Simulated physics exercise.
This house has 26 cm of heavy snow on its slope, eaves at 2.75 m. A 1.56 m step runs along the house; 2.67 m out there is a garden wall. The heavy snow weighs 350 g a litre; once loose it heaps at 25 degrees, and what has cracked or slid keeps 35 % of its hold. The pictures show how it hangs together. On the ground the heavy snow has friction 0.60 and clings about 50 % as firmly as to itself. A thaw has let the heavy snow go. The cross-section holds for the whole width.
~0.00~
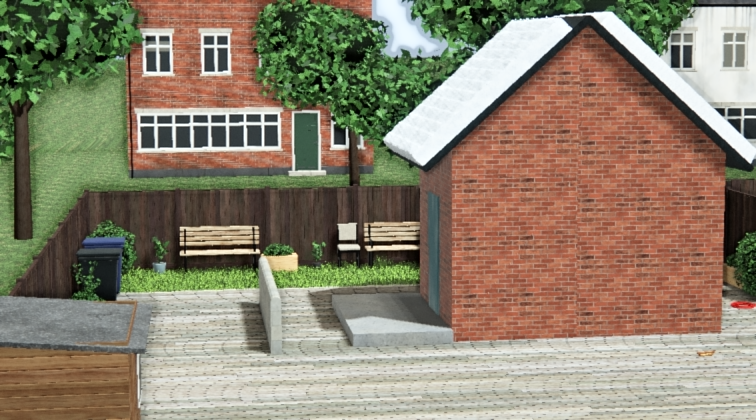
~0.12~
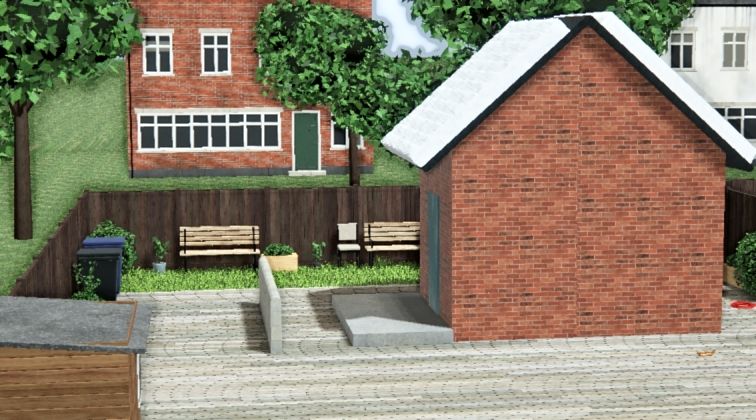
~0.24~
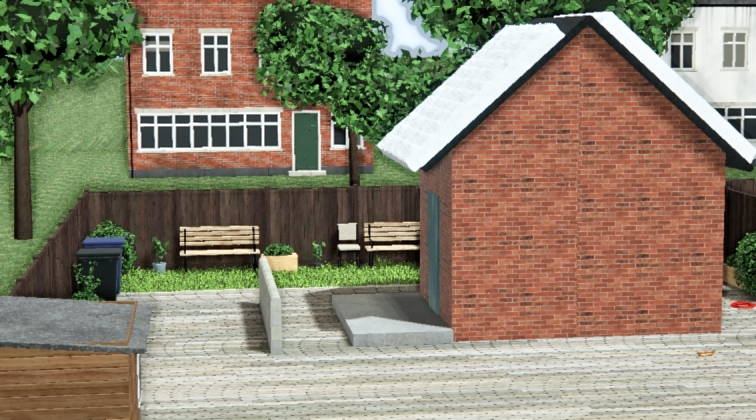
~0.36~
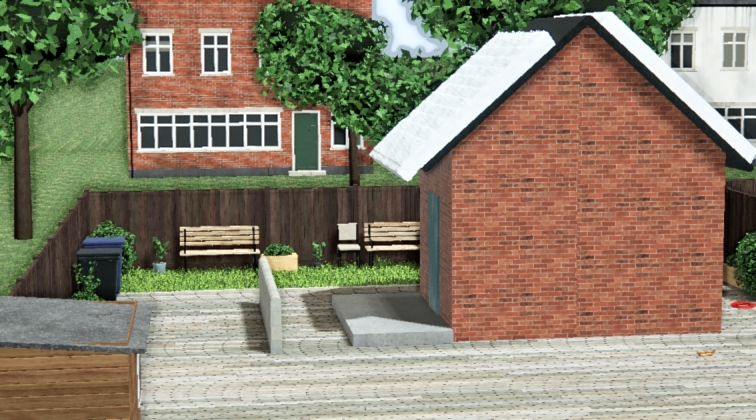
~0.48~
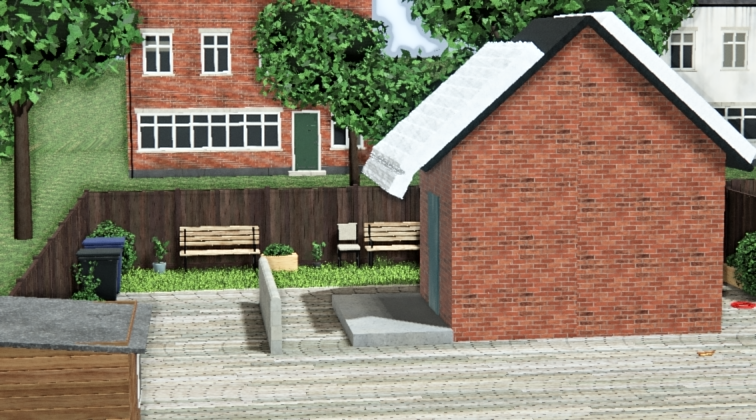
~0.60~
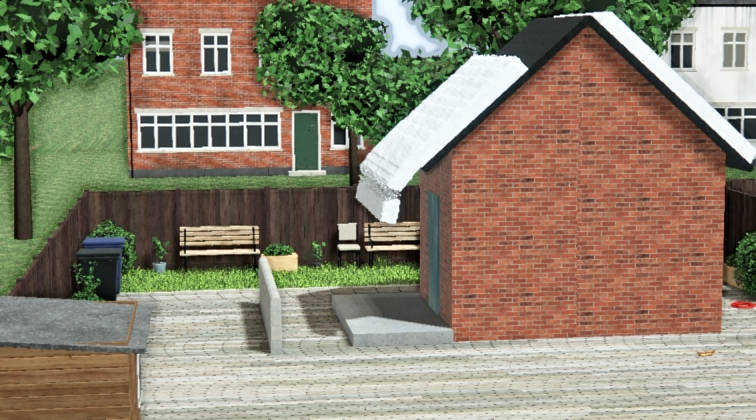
In the video, a thick layer of snow slides down the left slope of a small brick building's roof, slowly at first, then farther, exposing dark roof near the ridge as its lower edge bends over the eaves and cracks.
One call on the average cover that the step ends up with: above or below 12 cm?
It comes out below 12 cm.
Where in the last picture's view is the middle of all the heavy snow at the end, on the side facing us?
At about (317, 330).
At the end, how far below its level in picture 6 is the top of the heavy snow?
Roughly 3.5 m.
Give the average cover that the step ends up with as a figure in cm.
Roughly 6 cm.
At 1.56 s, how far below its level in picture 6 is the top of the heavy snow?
Some 3.2 m.
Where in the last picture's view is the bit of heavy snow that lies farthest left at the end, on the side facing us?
Near (236, 351).
By 1.04 s, 32 % of the snow is still up on the roof and 68 % is falling or down.
By 1.56 s, none of the snow is still up on the roof and all is falling or down.
By 2.08 s, none of the snow is still up on the roof and all is falling or down.
By 2.60 s, none of the snow is still up on the roof and all is falling or down.
By 3.00 s, at the end, none of the snow is still up on the roof and the snow on the step is 6.0 cm deep on average.
